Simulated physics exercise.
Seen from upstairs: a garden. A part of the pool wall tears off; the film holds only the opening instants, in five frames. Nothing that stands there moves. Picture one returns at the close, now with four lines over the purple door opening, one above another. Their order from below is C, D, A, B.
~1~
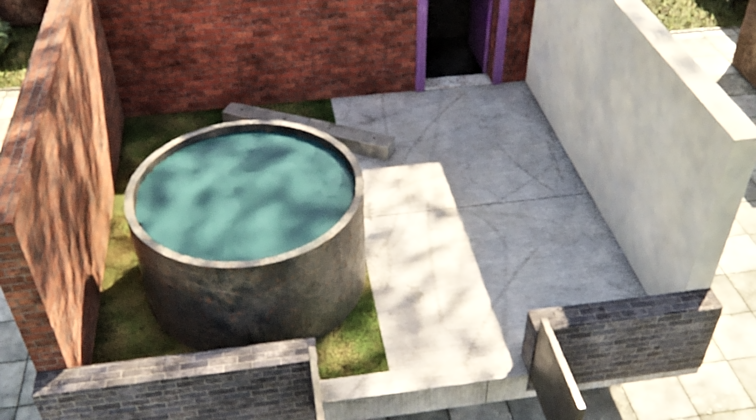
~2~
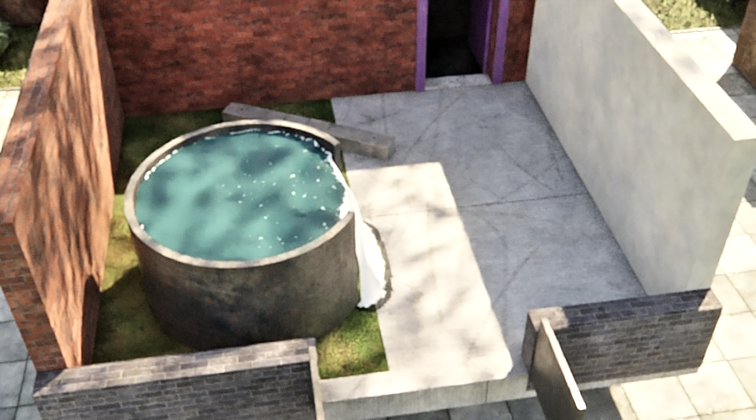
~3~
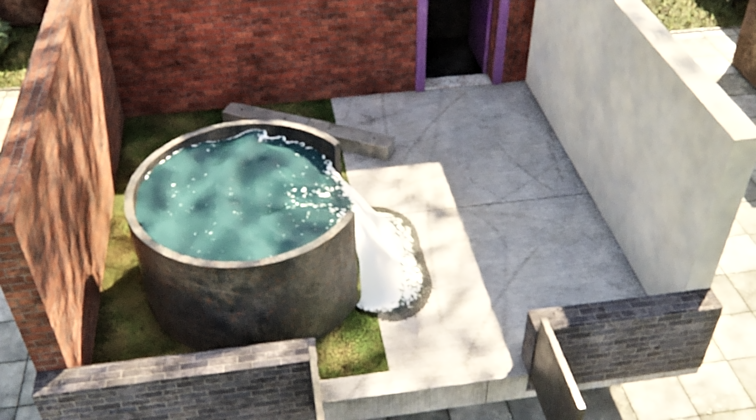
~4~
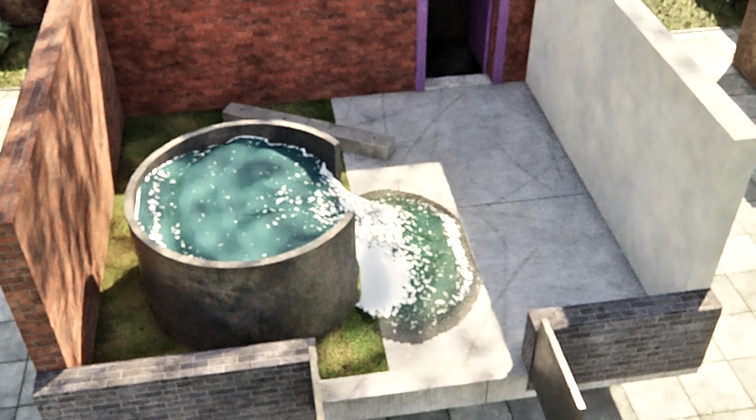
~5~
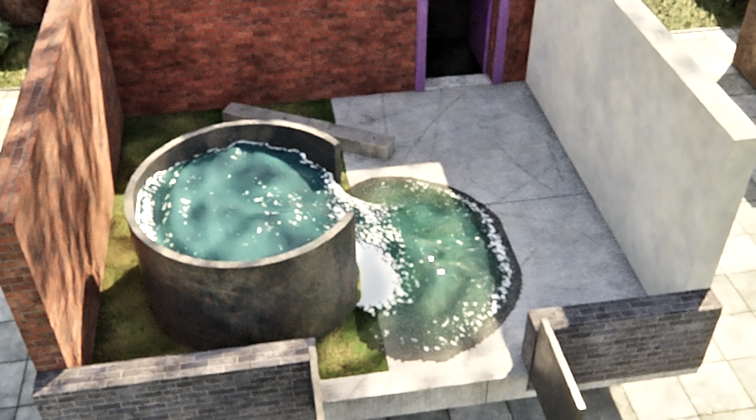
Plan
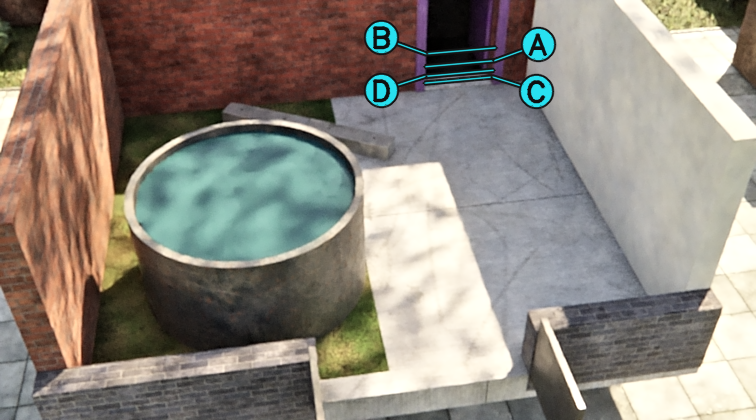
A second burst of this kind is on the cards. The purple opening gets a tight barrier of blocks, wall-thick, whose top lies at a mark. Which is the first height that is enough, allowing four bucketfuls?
Choose A.
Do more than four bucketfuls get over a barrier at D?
Yes.
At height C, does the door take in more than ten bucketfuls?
Yes.
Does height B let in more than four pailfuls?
No, not at all.
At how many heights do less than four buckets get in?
Two of the four.
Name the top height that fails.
It is D.
In cyan, A at (460, 63); B at (460, 50); C at (459, 80); D at (459, 73); from the bottom up C, D, A, B.
For height A, a splash gets over, under a bucket.
For height B, nothing gets over.
For height C, dozens of bucketfuls pour in.
For height D, about 9 bucketfuls get in.
